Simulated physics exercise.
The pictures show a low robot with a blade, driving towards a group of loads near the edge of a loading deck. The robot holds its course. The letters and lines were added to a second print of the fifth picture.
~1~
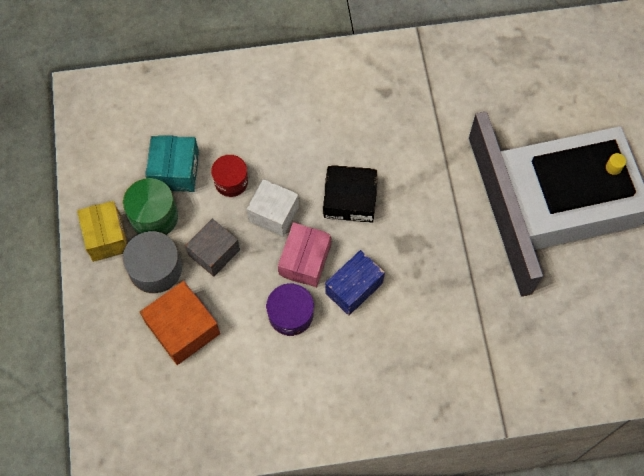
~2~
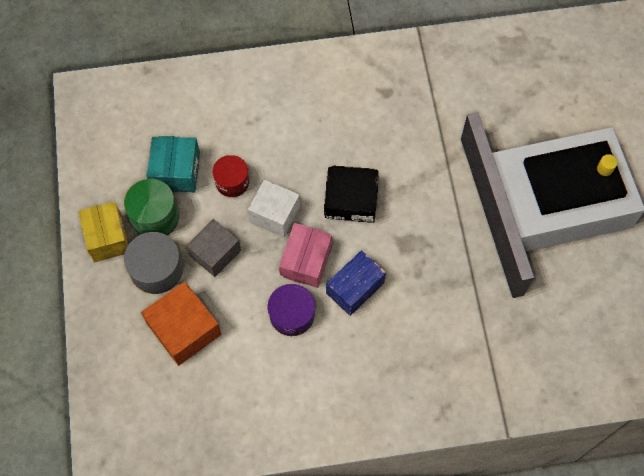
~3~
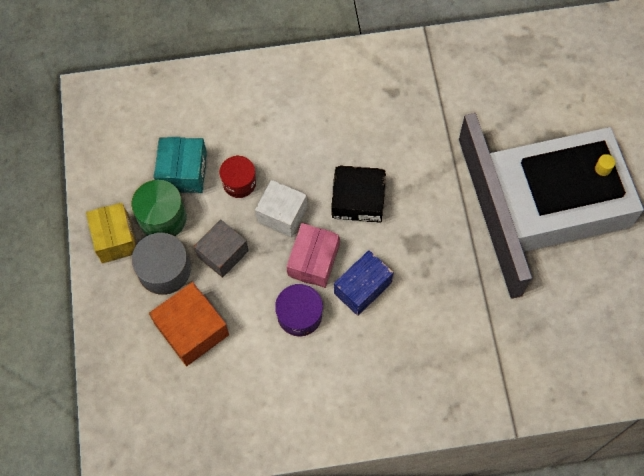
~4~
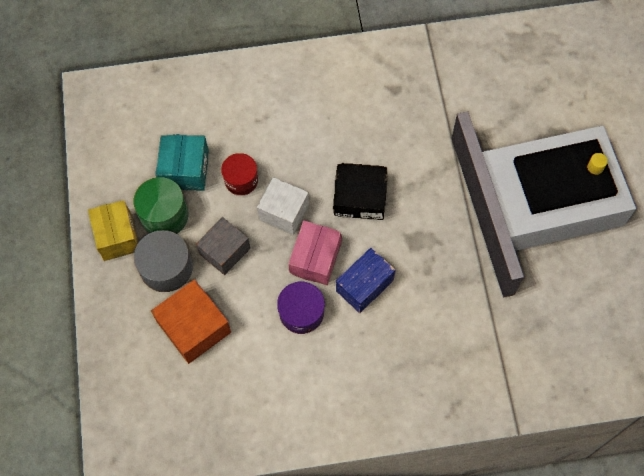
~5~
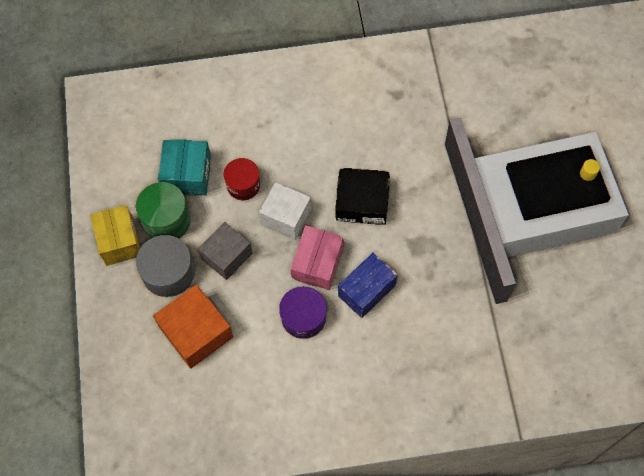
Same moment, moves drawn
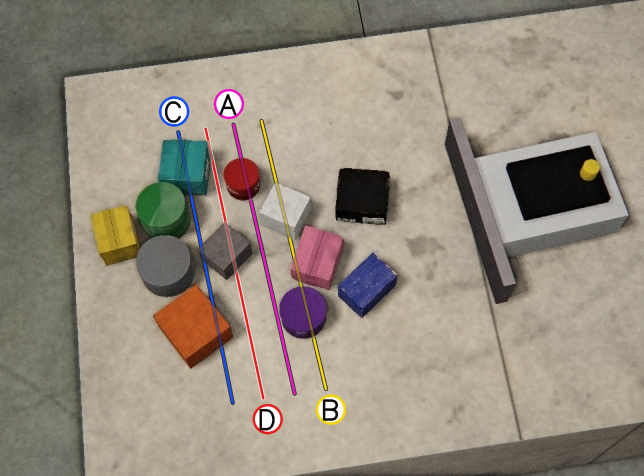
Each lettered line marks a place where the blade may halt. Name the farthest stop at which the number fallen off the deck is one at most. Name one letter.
Stop at C.
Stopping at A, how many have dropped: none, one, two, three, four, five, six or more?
In all, none.
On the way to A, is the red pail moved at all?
Yes.
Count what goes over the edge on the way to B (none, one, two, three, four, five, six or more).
By then, none.
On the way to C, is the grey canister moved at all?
By then, yes.
On the marked copy, A at (262, 252); B at (292, 247); C at (204, 260); D at (233, 256).
Taking C. A third of the way, robot (453, 197); blue crate (359, 287); black parcel (340, 201).
Two thirds of the way, robot (353, 211); grey canister (155, 268); green canister (155, 212).
When it is over, robot (275, 222); grey canister (78, 284); yellow parcel (81, 232); none fallen.
As for the rest, A is within the limit but short; B is within the limit but short; D is within the limit but short.
